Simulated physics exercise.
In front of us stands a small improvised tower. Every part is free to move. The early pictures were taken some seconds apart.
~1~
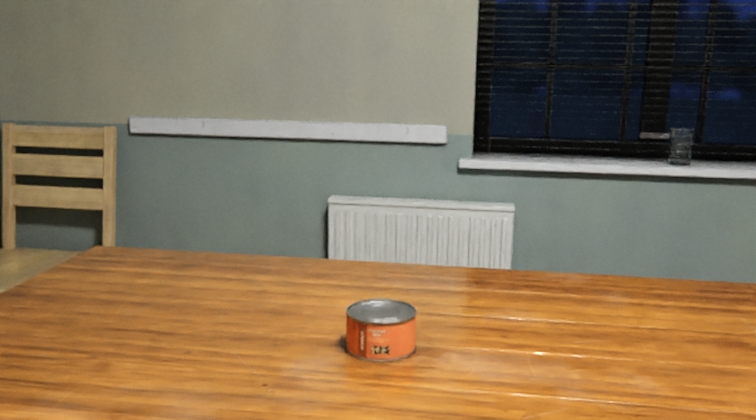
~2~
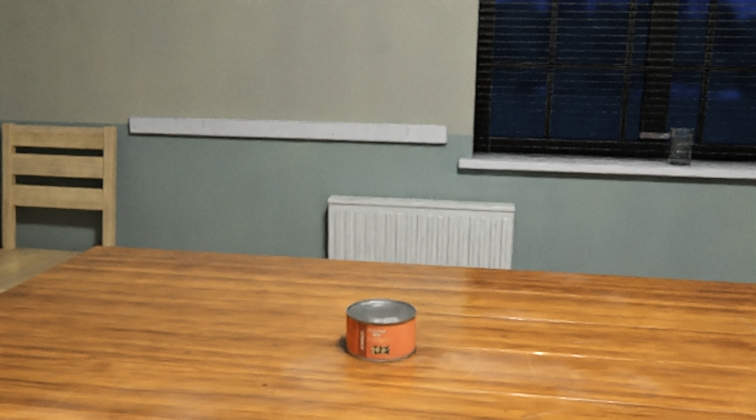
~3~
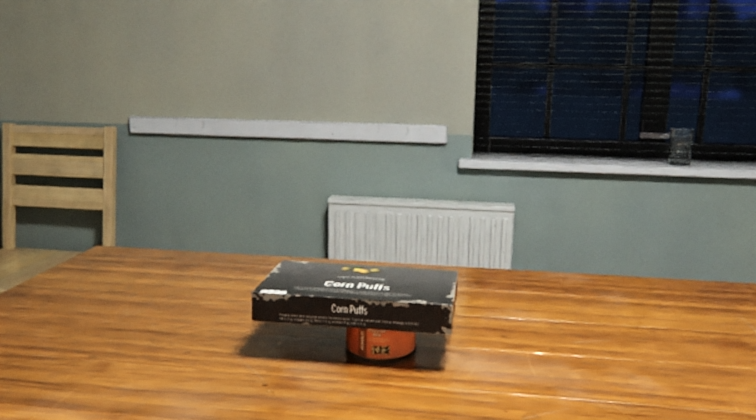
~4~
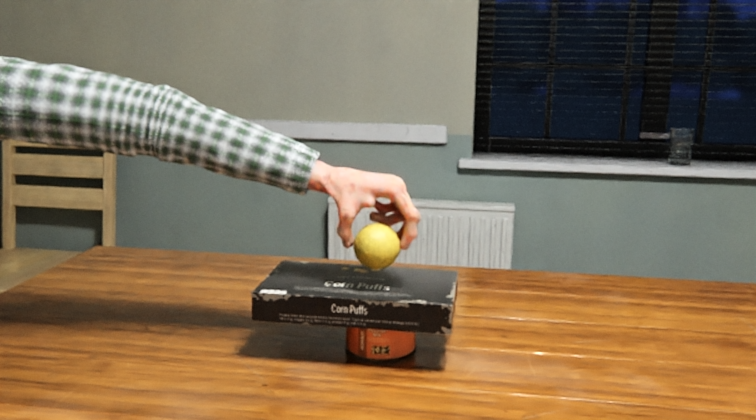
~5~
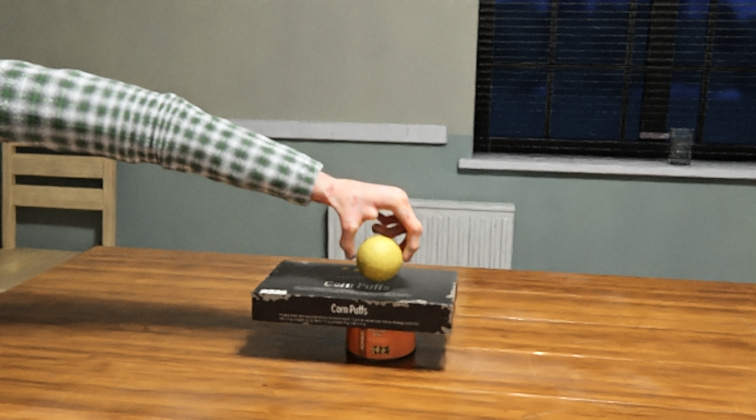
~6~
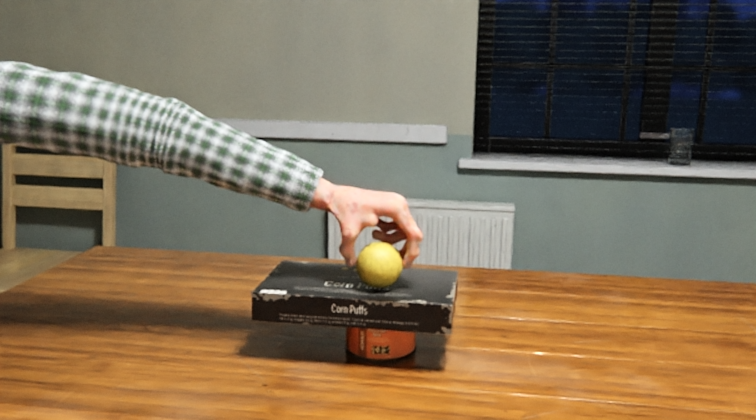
A hand in a green checked sleeve lowered a yellow lemon onto a black Corn Puffs box, which had appeared on top of a small orange tub on the wooden table, and kept hold of it.
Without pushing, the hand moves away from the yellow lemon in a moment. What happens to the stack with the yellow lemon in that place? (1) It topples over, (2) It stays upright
(2) It stays upright.
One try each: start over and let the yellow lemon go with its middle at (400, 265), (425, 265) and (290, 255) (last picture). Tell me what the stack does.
So, first it stays steady, next it stays steady, and last it tips over.
Then, 0.80 s later than the last frame, all is still.
Then, 1.70 s later than the last frame, yellow lemon resting near (379, 265).
When it is over, all 3 as before. End places, in pixels of the last picture, yellow lemon near (379, 265). The stack holds.
